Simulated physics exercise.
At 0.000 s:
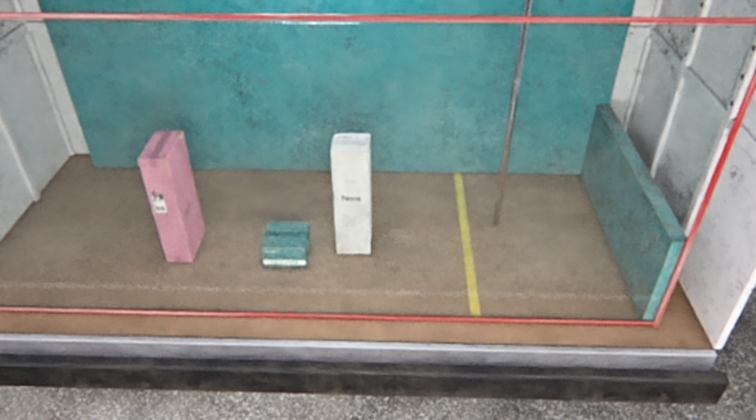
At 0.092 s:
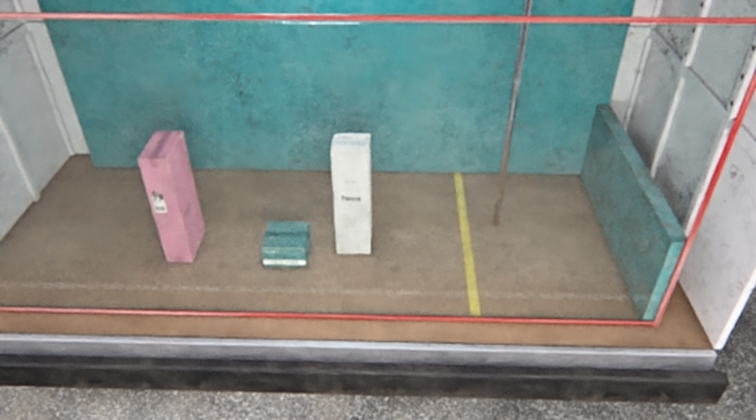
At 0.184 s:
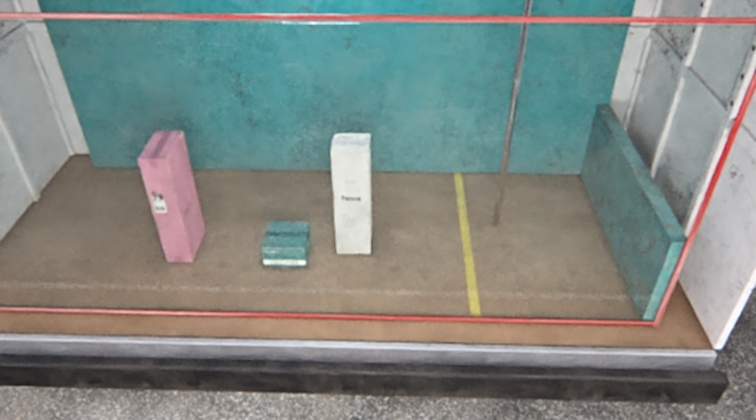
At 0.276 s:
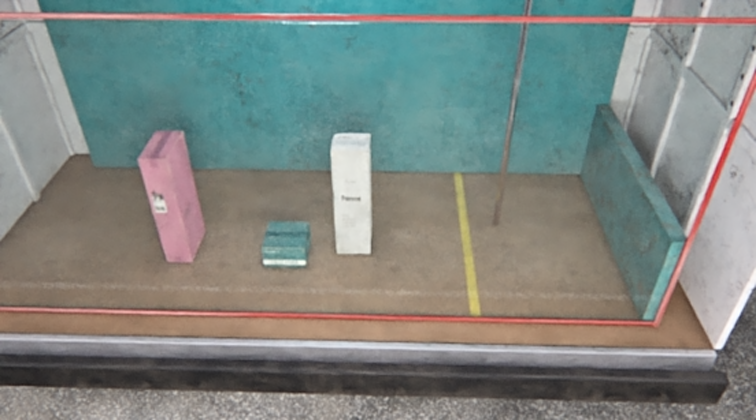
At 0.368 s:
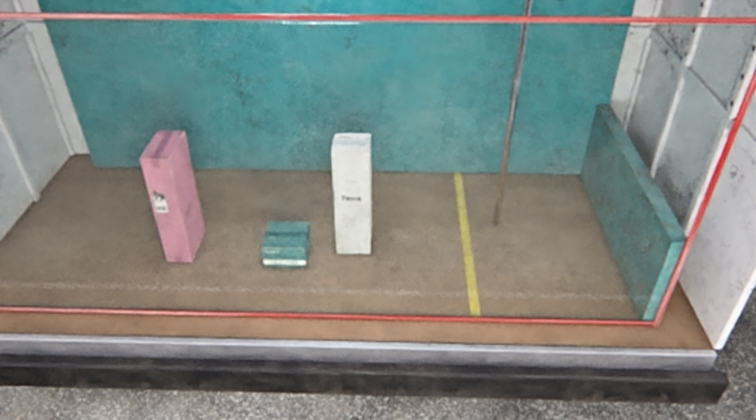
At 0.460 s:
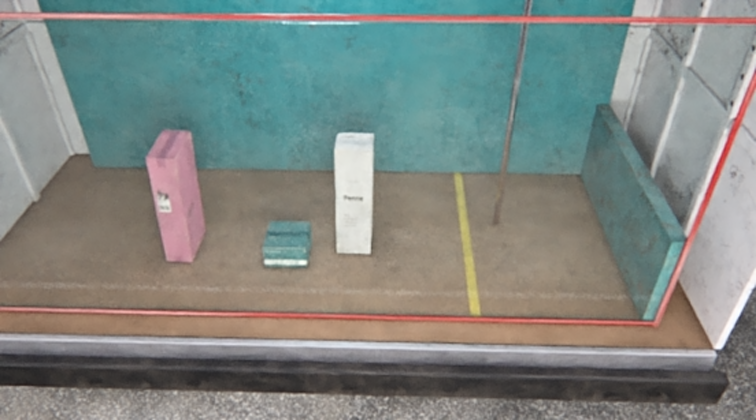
In an open bay, pink and white boxes stand still, then shift very slightly right.
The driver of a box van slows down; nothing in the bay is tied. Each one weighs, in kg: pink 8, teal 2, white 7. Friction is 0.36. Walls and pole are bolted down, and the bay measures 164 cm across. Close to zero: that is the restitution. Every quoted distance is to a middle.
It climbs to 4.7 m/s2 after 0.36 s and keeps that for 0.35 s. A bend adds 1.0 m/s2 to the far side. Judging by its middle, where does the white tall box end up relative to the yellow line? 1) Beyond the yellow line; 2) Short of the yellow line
Answer: 2.
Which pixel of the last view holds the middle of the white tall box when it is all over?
In the last picture it sits at about pixel (442, 233).
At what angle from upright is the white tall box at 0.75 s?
Around 20° off upright.
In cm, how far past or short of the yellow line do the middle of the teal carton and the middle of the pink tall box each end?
Teal carton, 100 centimetres short; pink tall box, 130 centimetres short.
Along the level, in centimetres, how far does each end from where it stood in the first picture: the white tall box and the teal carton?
I'd put the white tall box at roughly 60 and the teal carton at roughly 30.
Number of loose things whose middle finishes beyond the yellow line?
Summing up, 0.
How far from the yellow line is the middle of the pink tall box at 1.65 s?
Short by some 135 cm.
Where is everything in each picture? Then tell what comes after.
The first picture shows white tall box (353, 196), teal carton (287, 244), yellow line (474, 304).
The second picture shows white tall box (353, 196), teal carton (287, 244).
The third picture shows white tall box (353, 196), teal carton (287, 244).
The fourth picture shows white tall box (353, 196), teal carton (287, 244).
The fifth picture shows white tall box (353, 196), teal carton (287, 244).
The sixth picture shows white tall box (355, 196), teal carton (288, 244), yellow line (474, 304).
After 0.75 s the white tall box is 65 cm short of the yellow line, tilted 20°, near (376, 195) in the last picture's view; the teal carton 117 cm short of the yellow line, tilted 0°.
After 1.15 s the white tall box is 20 cm short of the yellow line, tilted 90°, near (440, 232) in the last picture's view.
After 1.65 s the white tall box is 19 cm short of the yellow line, tilted 90°, near (442, 233) in the last picture's view.
When all is still (1.9 s), pink tall box stops short of the yellow line; teal carton stops short of the yellow line; white tall box stops short of the yellow line.
